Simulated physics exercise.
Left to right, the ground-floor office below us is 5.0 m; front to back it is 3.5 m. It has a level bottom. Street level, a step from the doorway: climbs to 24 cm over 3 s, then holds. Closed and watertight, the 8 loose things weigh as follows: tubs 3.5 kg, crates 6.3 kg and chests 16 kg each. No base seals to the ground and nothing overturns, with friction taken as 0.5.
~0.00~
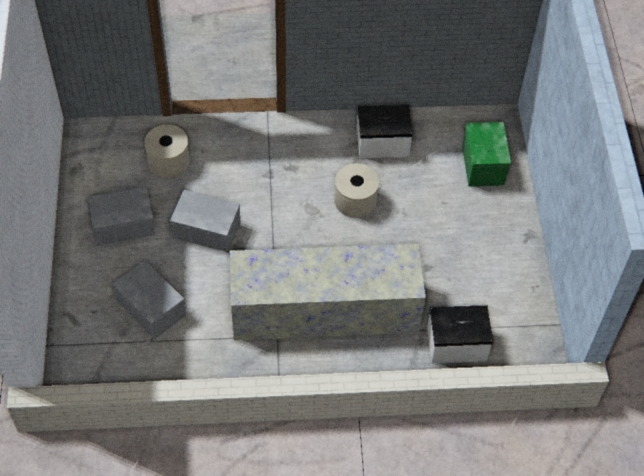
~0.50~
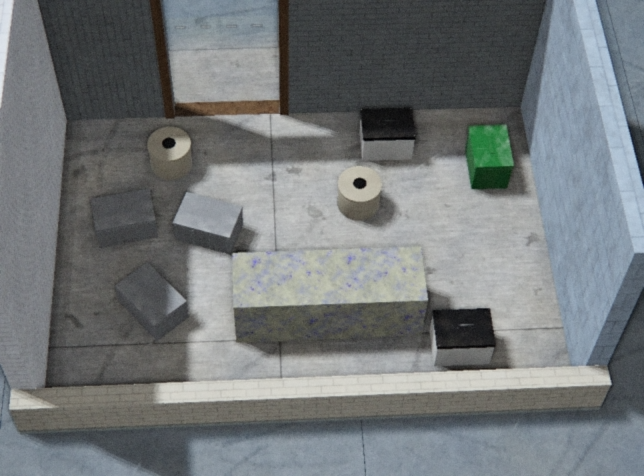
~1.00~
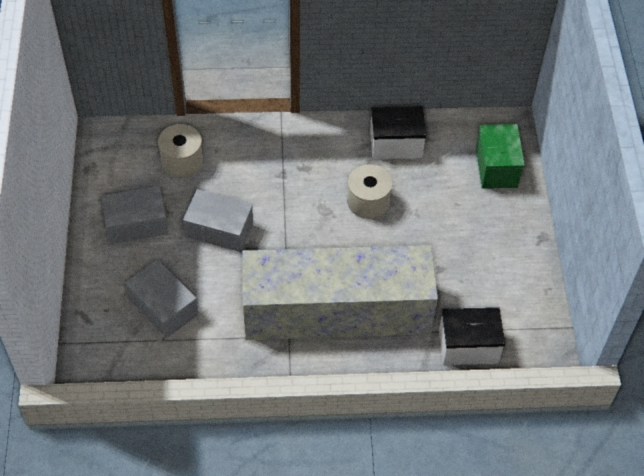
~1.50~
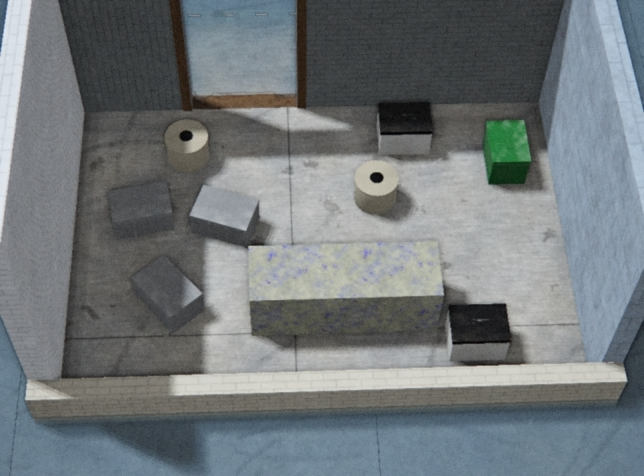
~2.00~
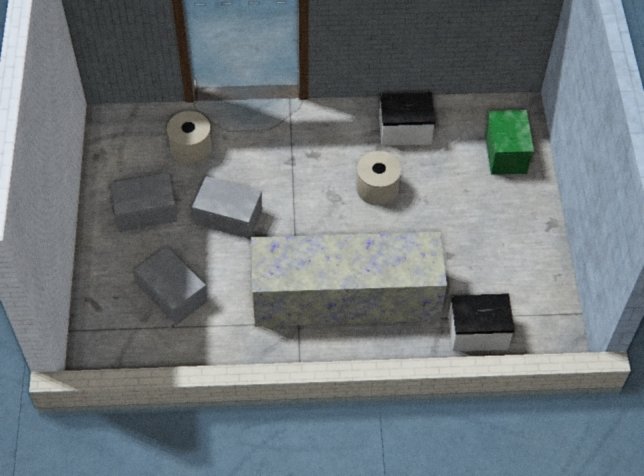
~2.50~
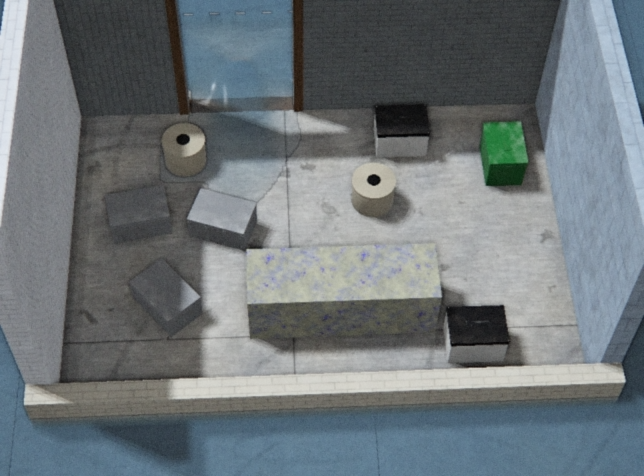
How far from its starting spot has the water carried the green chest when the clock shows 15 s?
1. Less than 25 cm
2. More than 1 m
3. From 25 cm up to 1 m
More than 1 m (2).
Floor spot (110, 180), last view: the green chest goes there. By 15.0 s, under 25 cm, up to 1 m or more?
It goes a long way.
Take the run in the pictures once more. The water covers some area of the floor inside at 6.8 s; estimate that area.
Some 15 m2.
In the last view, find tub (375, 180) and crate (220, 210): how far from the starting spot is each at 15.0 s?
100 cm, 200 cm.
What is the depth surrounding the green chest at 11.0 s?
12 cm or so.
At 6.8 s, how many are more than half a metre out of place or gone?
The number by then is 5.
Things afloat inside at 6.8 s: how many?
The number is 5.
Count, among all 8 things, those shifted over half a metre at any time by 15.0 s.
The tally stands at 8.
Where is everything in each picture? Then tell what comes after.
The green chest at (488, 143) rests on the ground; water covers 0.0 m2; 0 of 8 have shifted, in the first frame.
The green chest at (491, 146) rests on the ground; 0.0 m2 under water; 0 of 8 have shifted, in the second frame.
The green chest at (502, 145), on the bottom; water covers 0.0 m2; 0 of 8 have shifted, in the third frame.
The green chest at (509, 141), on the bottom; 0.0 m2 under water; 0 of 8 have shifted, in the fourth frame.
The green chest at (511, 131), on the bottom; water covers 0.3 m2; 0 of 8 have shifted, in the fifth frame.
The green chest at (506, 142) rests on the ground; 1.1 m2 under water; 0 of 8 have shifted, in the sixth frame.
After 3.5 s the green chest is near (506, 142), 0.0 m from its start, aground; 0 afloat.
After 6.8 s the green chest is near (506, 142), 0.0 m from its start, aground; 5 afloat.
After 11.0 s the green chest is near (483, 107), 0.5 m from its start, afloat; 7 afloat.
After 15.0 s the green chest is near (272, 183), 2.5 m from its start, afloat; 8 afloat.
